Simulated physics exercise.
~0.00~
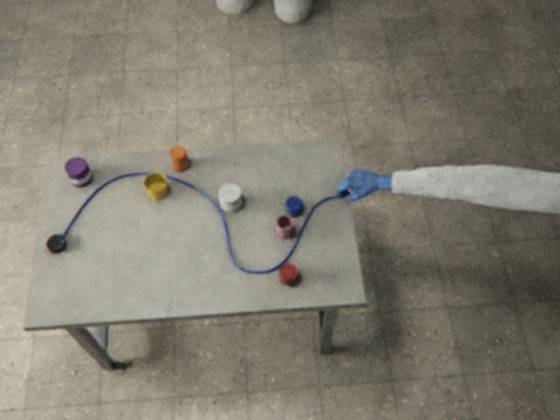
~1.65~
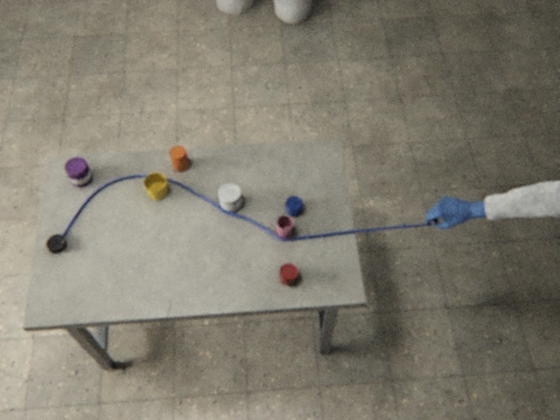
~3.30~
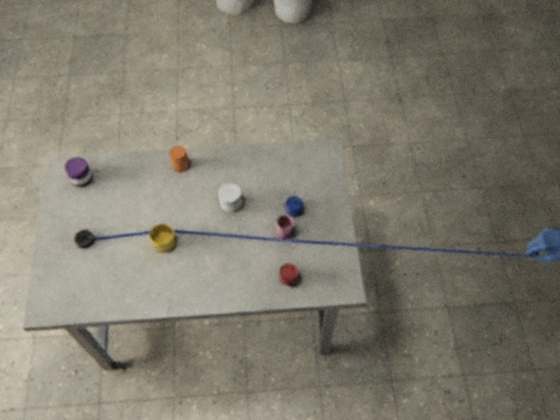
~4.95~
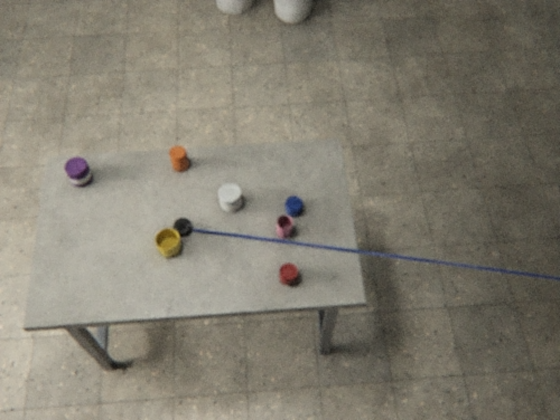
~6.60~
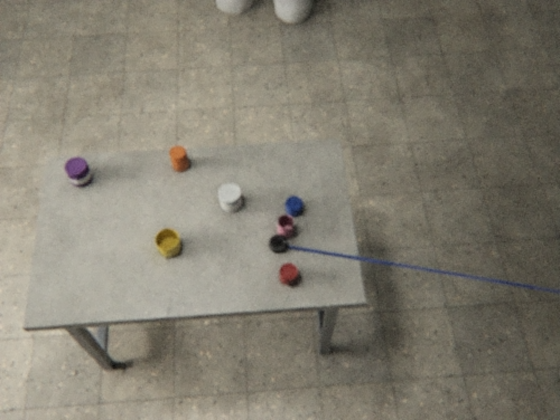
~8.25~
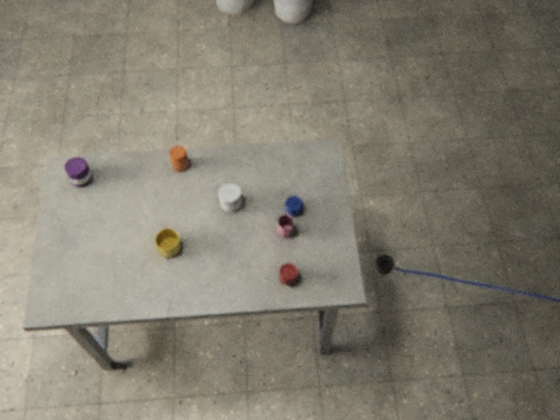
The clip opens on a gray table seen from above, where a blue cable winds among several small colored containers from a black reel at the left to a gloved hand at the right. The hand pulls the cable rightward, and its curves flatten out. As the line goes straight, the yellow mug is dragged down the tabletop and the reel starts sliding. The reel passes the mug, then slips between the pink cup and the red tub. Finally it leaves the table's right side, trailing the cable, while the mug rests lower and the other containers remain in place.
